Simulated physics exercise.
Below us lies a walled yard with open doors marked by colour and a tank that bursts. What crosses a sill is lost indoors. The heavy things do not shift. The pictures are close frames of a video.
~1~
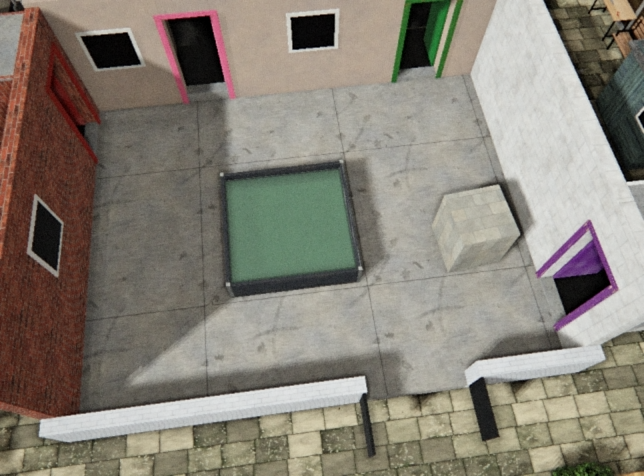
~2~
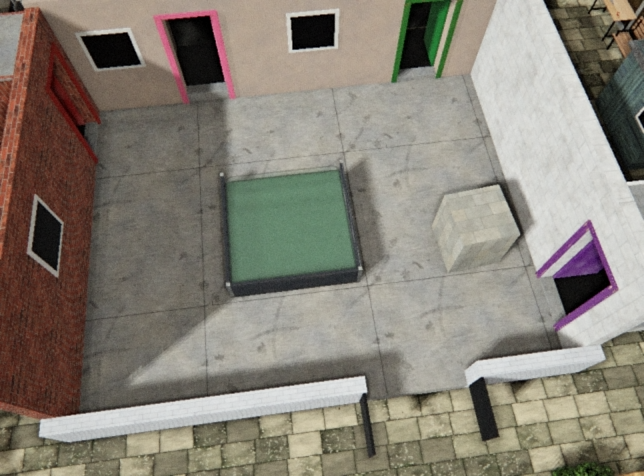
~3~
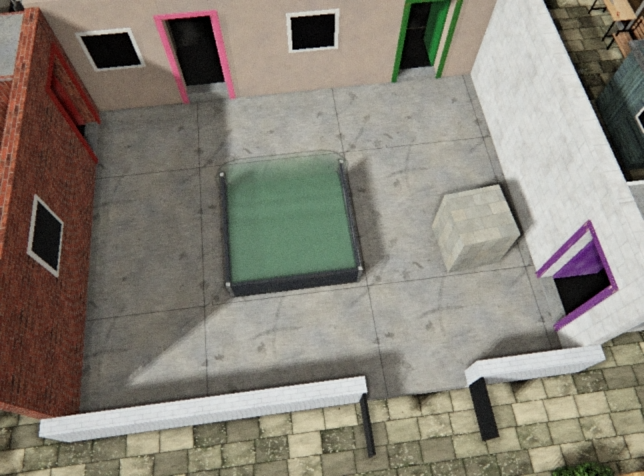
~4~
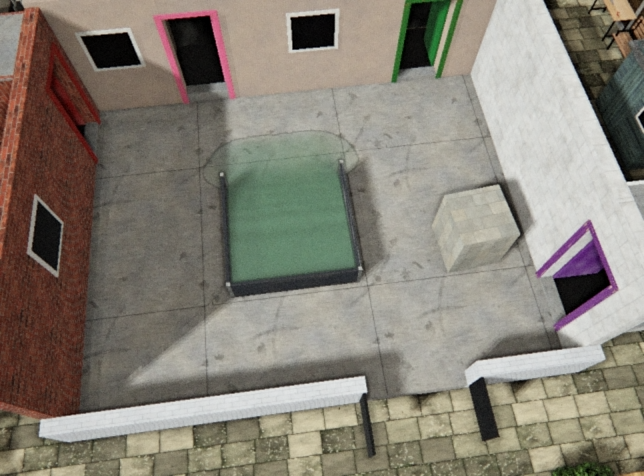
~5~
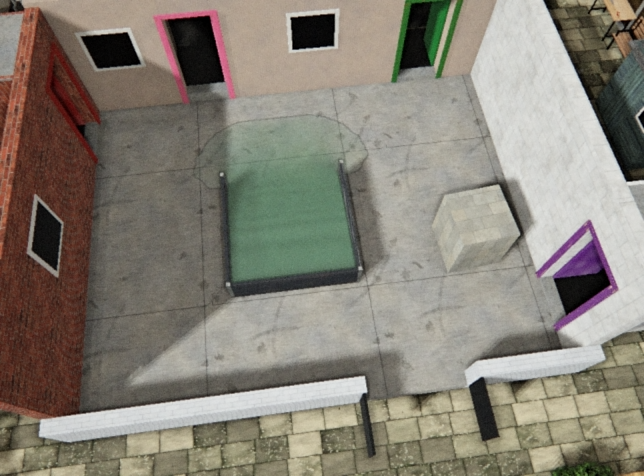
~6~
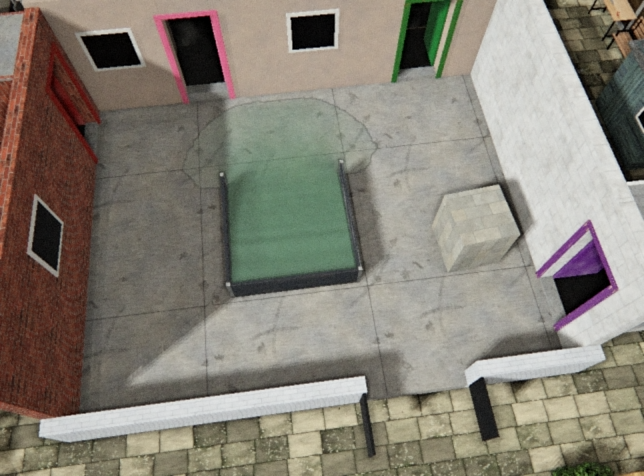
Green water spreads from the open far side of a square tank across the courtyard floor.
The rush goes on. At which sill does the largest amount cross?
Most goes in at the red door.
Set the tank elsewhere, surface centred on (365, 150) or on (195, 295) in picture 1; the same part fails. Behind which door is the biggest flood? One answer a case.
The door marked green; the one in red.
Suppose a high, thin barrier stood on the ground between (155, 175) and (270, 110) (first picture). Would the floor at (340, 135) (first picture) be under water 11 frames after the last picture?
There: Flooded.
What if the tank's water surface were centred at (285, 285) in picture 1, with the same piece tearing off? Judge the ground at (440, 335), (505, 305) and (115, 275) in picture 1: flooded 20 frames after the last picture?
In that order: Not flooded, not flooded, clear.
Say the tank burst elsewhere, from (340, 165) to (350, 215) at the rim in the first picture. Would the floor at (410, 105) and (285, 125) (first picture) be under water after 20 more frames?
One after the other: Under water, clear.
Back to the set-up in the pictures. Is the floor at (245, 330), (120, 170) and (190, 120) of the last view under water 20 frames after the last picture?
One after the other: No water, covered, under water.
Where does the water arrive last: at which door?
Last comes the purple one.
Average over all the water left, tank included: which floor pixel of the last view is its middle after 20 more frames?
I would point to (284, 147).
A moment on, water covers 20 % of the floor; pink door wet at the sill, nothing in, green door not reached, red door not reached, purple door not reached.
Next, water covers 25 % of the floor; pink door wet at the sill, nothing in, green door wet at the sill, nothing in, red door not reached, purple door not reached.
Then, water covers 35 % of the floor; pink door wet at the sill, nothing in, green door wet at the sill, nothing in, red door some in, purple door not reached.
Later, water covers 65 % of the floor; pink door wet at the sill, nothing in, green door wet at the sill, nothing in, red door a lot in, purple door wet at the sill, nothing in.
In the end, water covers 95 % of the floor; pink door wet at the sill, nothing in, green door wet at the sill, nothing in, red door a lot in, purple door a trickle in; the red door has let in the most.
